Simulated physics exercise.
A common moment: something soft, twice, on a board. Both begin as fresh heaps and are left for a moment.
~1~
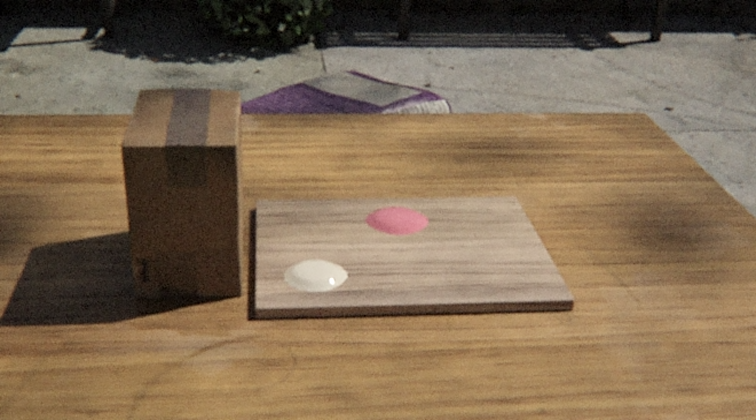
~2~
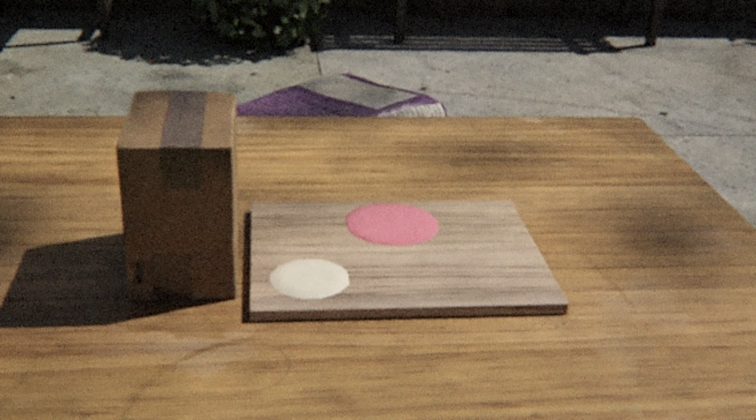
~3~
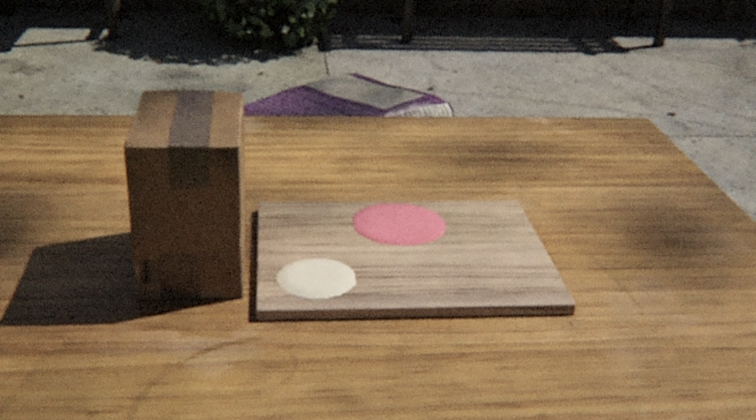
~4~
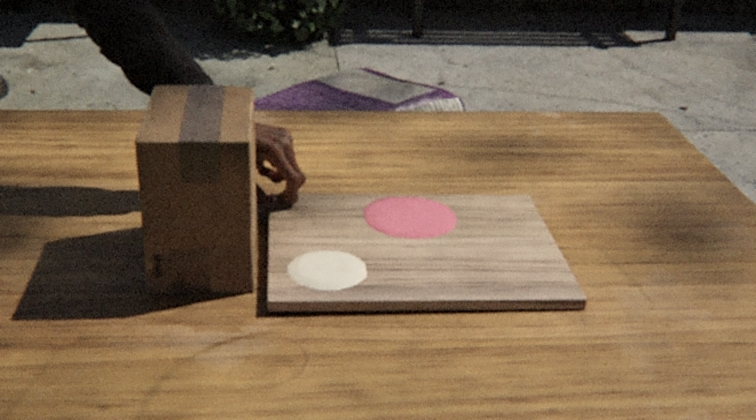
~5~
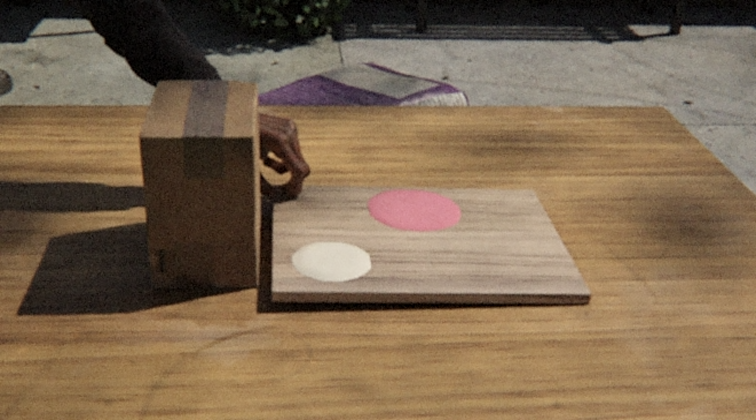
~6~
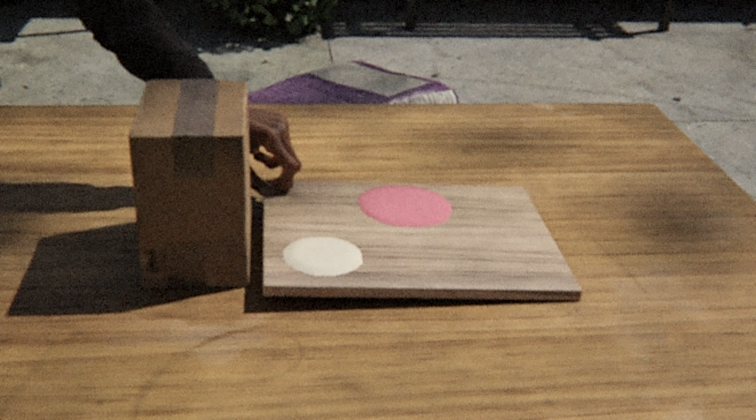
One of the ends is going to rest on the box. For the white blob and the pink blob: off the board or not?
White blob stays put, pink blob slips off.
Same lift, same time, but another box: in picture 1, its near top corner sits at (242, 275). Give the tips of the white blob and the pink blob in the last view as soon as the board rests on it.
(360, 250); (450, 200).
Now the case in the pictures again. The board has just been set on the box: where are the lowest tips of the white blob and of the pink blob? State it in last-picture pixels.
In the last view, the first is close to (450, 180) and the second close to (531, 202).
Shortly, slope about 35°; the white blob has crept a little; the pink blob has crept down a long way.
Then, the white blob has crept down a long way; the pink blob is dripping off the low end.
At the finish, slope about 35°; the white blob has crept down a long way; the pink blob is dripping off the low end.
